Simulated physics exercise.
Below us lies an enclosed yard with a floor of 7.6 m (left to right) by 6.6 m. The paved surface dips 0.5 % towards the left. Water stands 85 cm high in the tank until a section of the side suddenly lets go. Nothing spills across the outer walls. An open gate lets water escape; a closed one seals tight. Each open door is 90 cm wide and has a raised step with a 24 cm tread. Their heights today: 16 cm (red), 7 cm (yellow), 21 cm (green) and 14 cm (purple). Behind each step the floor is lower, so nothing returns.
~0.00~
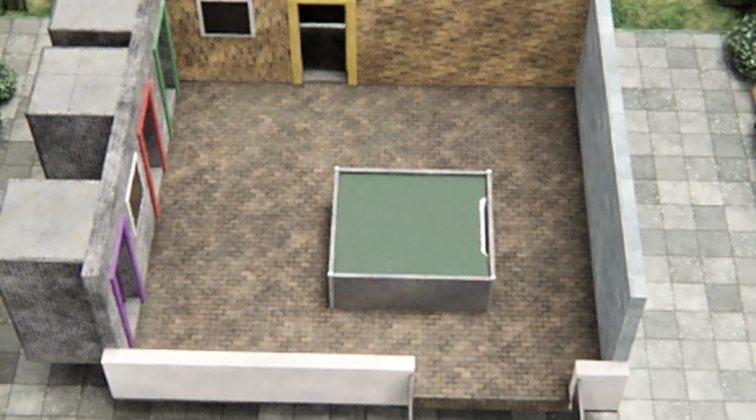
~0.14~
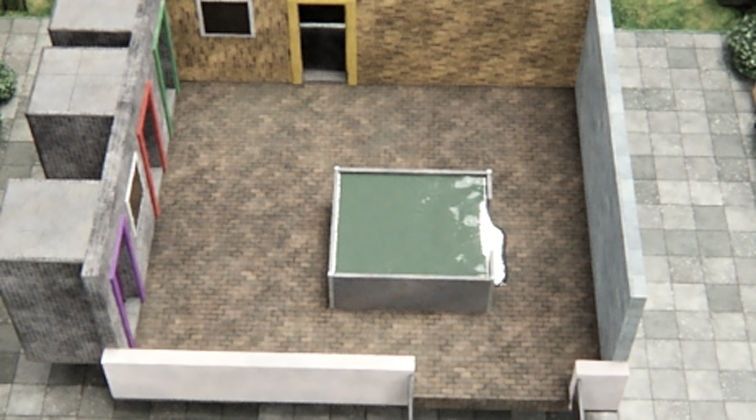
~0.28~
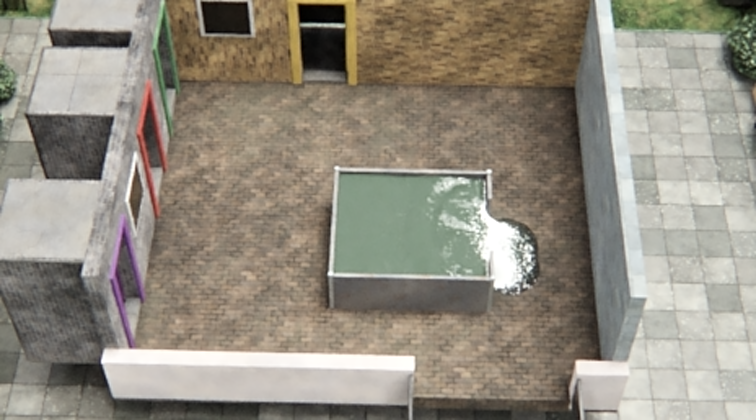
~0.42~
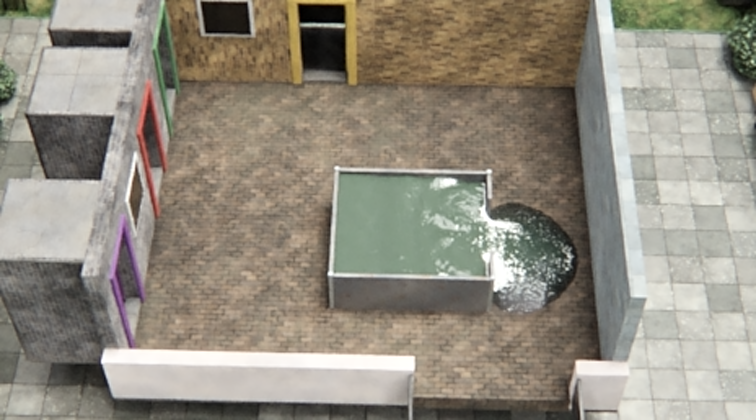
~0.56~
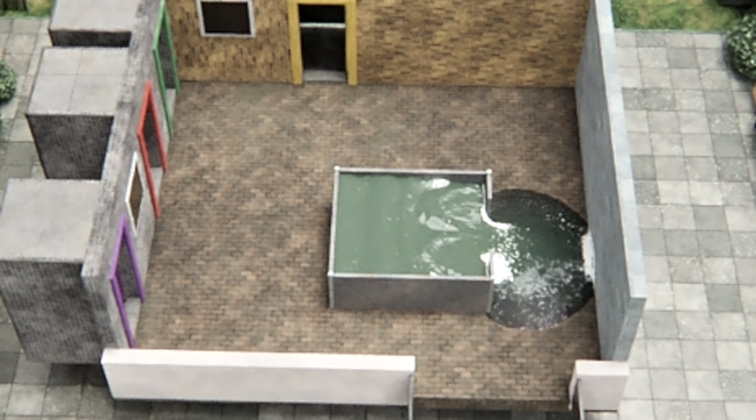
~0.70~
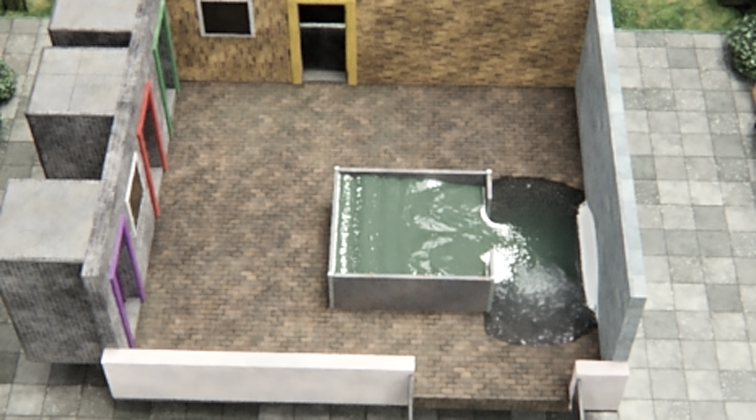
At first, greenish water lies still in a rectangular tank inside a walled, brick-paved yard. Water then pours through a gap in the tank's right side, foaming white and spreading across the paving in a rounded pool. The pool widens to the right-hand wall, while ripples cover the tank's surface.
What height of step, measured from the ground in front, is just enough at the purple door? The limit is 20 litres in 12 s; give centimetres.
Close to 9 cm is just enough.
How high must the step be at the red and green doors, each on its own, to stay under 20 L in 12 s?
Roughly 7.5 cm at red and 11.5 cm at green.
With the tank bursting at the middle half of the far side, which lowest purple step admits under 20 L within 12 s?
About 8.0 cm.
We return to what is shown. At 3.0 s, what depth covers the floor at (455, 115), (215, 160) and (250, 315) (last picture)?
In that order: 3, 0 and 0 cm.
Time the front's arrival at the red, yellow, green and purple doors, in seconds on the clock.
Red 5.5 s, yellow 3.2 s, green 4.5 s, purple 6.0 s.
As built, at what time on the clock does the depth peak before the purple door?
At about 11.0 s.
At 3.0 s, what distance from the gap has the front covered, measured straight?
Some 4.4 m out.
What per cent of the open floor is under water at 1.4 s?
Near 15 per cent is wet.
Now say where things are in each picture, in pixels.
Still water, 85 cm deep, in the tank at (412, 225); the purple door at (128, 291) is dry, in the first picture.
The front is at (504, 277), 0.3 m from the gap at (486, 247); 0.2 m2 of floor is wet, 85 cm left at the back, in the second picture.
The gap is at (486, 247), the front 0.8 m out at (535, 267); the back of the tank holds 85 cm, in the third picture.
Water pours out at (486, 248) and has run 1.5 m, to (573, 265); about 9 cm deep outside, 85 cm at the back, in the fourth picture.
The front is at (587, 229), 1.8 m from the gap at (486, 247); 4.1 m2 of floor is wet, 84 cm left at the back, in the fifth picture.
The gap is at (486, 247), the front 2.0 m out at (584, 199); the back of the tank holds 78 cm; the purple door at (128, 291), 6.0 m from the gap, is still 5.8 m from the nearest water, in the sixth picture.
After 1.4 s water covers 15 % of the floor, deepest (53 cm) near (580, 259); it has not reached the purple door.
After 3.0 s water covers 35 % of the floor, deepest (40 cm) near (603, 388); it has not reached the purple door.
After 12.0 s water covers 100 % of the floor, deepest (13 cm) near (131, 367); 12 cm at the purple door, 0 litres in over its 14 cm step.
At the purple door as built, the water arrived by 5.8 s and peaked near 13 cm at 10.8 s.
With a step of 7.5 cm, 37 litres would have come in within the 12 s; with 10 cm, 11 litres. So under 20 litres takes about 9 cm.
